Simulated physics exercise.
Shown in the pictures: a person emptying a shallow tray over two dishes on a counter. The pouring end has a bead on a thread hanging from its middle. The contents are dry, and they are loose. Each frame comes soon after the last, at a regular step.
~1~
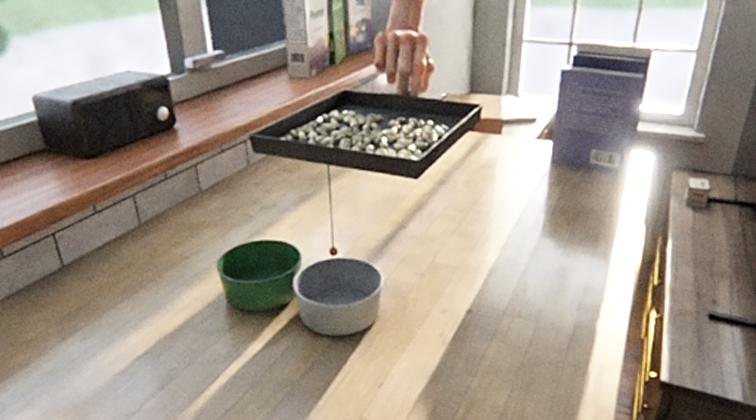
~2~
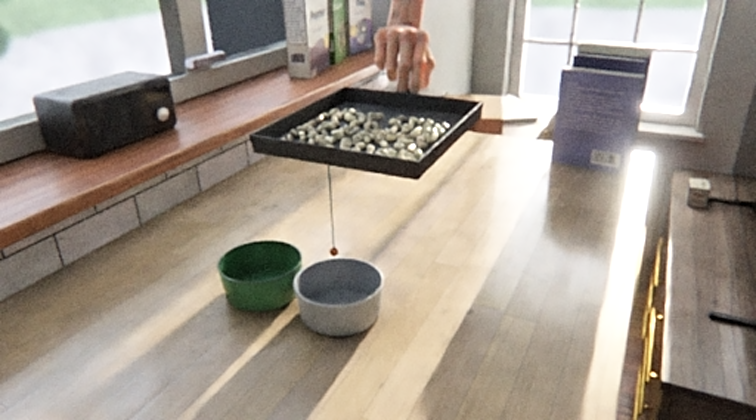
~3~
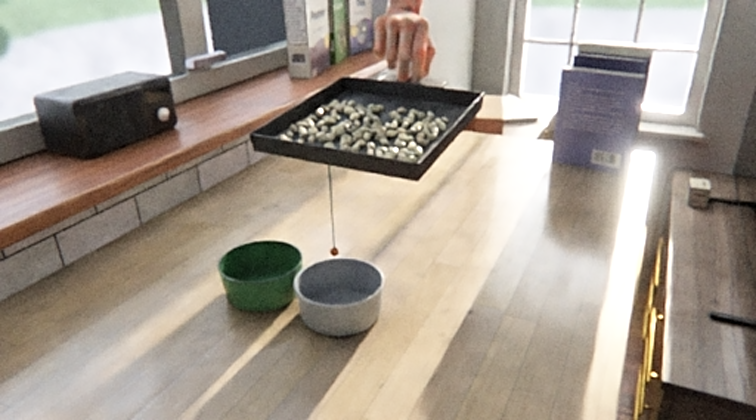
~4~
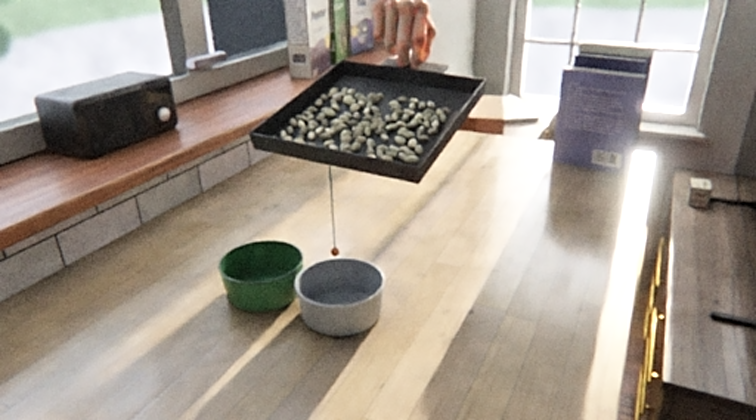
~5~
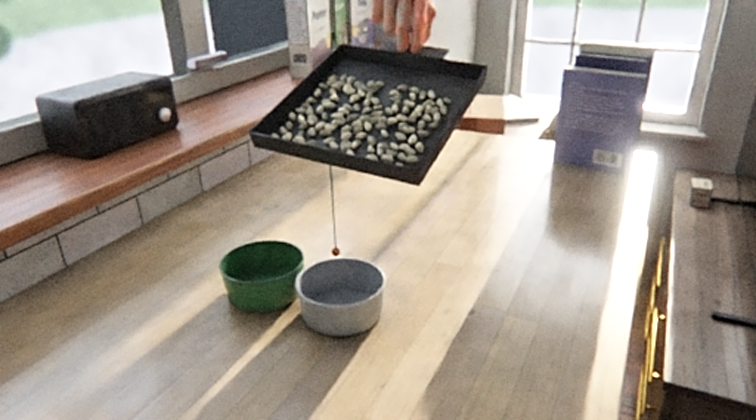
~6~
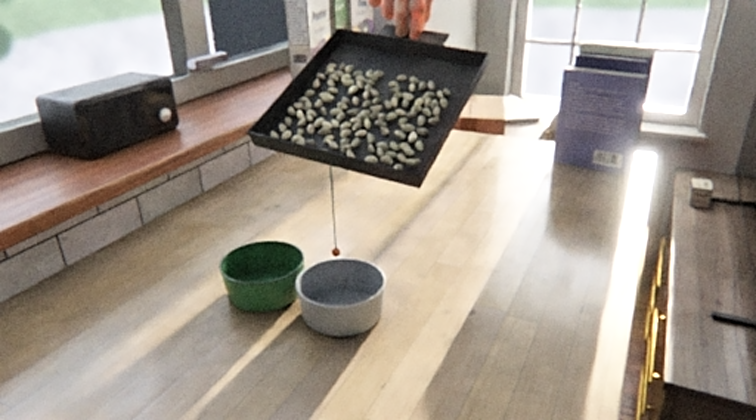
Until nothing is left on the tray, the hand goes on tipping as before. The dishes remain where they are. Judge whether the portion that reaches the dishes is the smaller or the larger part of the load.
It is the smaller part.
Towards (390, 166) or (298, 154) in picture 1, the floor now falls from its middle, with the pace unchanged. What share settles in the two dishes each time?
In turn, 30 percent and then 70 percent.
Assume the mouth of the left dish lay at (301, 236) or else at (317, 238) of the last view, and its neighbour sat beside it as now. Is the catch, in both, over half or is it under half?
Earlier try a minority share, later try a minority share.
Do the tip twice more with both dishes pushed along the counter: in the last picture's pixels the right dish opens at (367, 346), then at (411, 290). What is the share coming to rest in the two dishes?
You'd get near 20 per cent and afterwards near 50 per cent.
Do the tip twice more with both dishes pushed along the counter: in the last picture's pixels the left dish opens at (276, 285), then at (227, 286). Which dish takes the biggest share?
Well, the first go goes to the rightmost dish, and the second to the rightmost dish.
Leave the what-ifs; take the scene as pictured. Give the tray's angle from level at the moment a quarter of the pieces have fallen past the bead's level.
My estimate is some 120 degrees.
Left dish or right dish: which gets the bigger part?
It is the dish on the right.
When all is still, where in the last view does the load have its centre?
I'd place the middle at about (348, 331).
Soon, tray tipped steeply; all on the tray.
A while on, tray tipped past a quarter turn; nearly all on the tray; a stray few in the right dish; a stray few outside both.
Towards the end, tray tipped past a quarter turn; about a quarter in the right dish; about two thirds outside both.
Finally, tray tipped past a quarter turn; about a quarter in the right dish; none in the left dish; about two thirds outside both.
